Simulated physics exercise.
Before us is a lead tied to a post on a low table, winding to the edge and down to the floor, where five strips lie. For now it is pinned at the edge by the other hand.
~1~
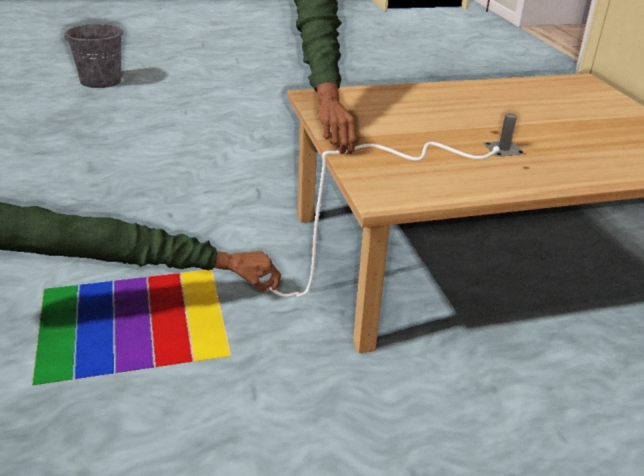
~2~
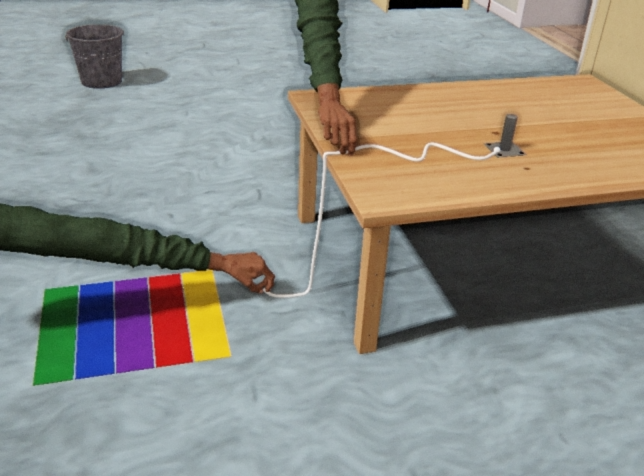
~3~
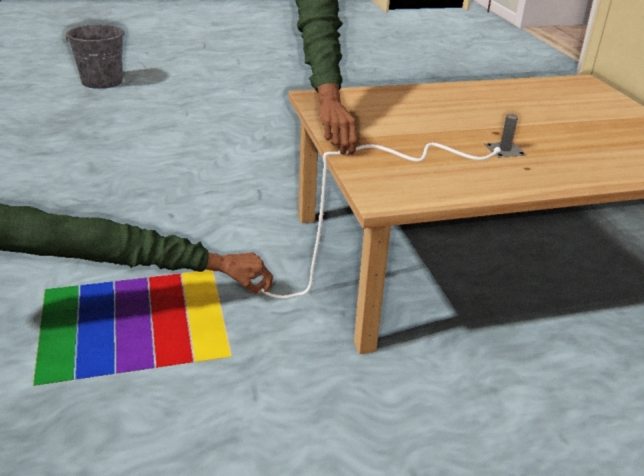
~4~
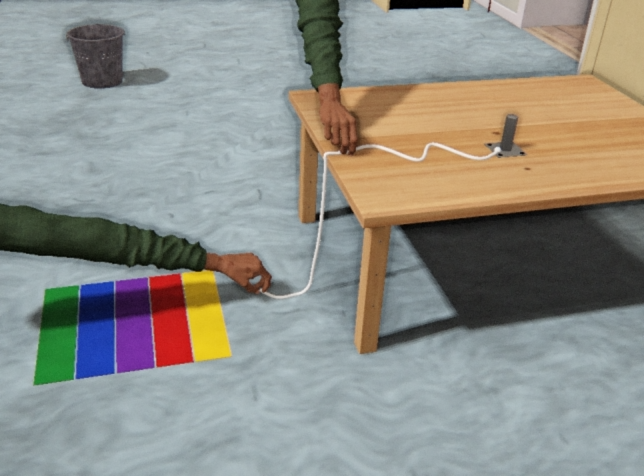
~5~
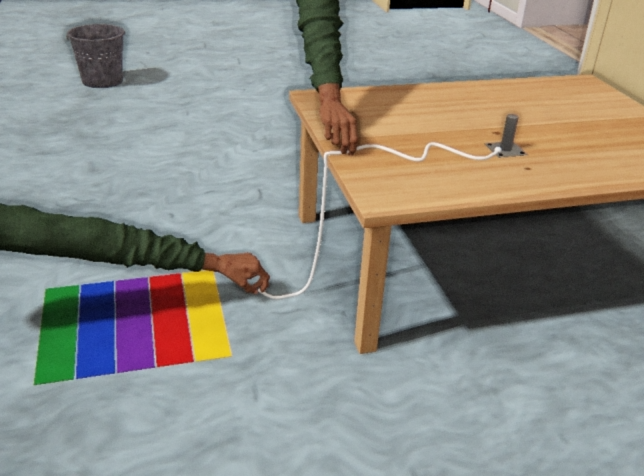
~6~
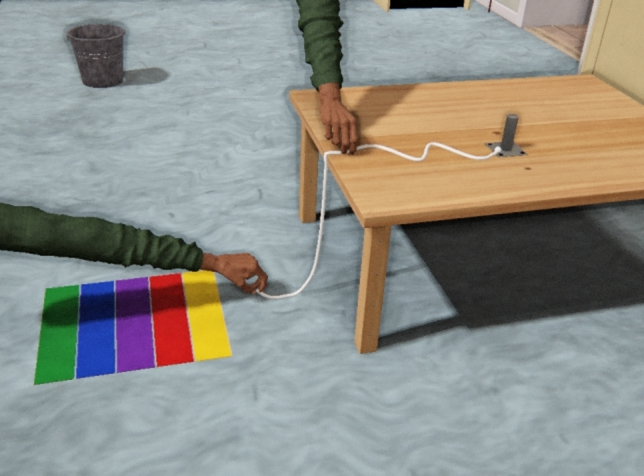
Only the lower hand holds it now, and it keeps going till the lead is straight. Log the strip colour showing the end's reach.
Reach: Blue strip.
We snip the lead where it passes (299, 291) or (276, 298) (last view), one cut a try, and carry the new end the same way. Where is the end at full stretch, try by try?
It would be at (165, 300) in the first case and at (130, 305) in the second.
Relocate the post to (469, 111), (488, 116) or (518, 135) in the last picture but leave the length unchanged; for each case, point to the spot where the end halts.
Try by try: (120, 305), (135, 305) and (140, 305).
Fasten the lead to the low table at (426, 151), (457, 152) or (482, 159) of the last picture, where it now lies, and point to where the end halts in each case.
Per try (px, approx.): (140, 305), (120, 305), (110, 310).
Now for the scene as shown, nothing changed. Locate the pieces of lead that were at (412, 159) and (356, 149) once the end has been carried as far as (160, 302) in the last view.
(367, 154) and (321, 181).
A little later, end near (160, 302); over red.
Next, end near (122, 307); over purple.
When it is tight, end near (100, 309); over blue. The blue one.
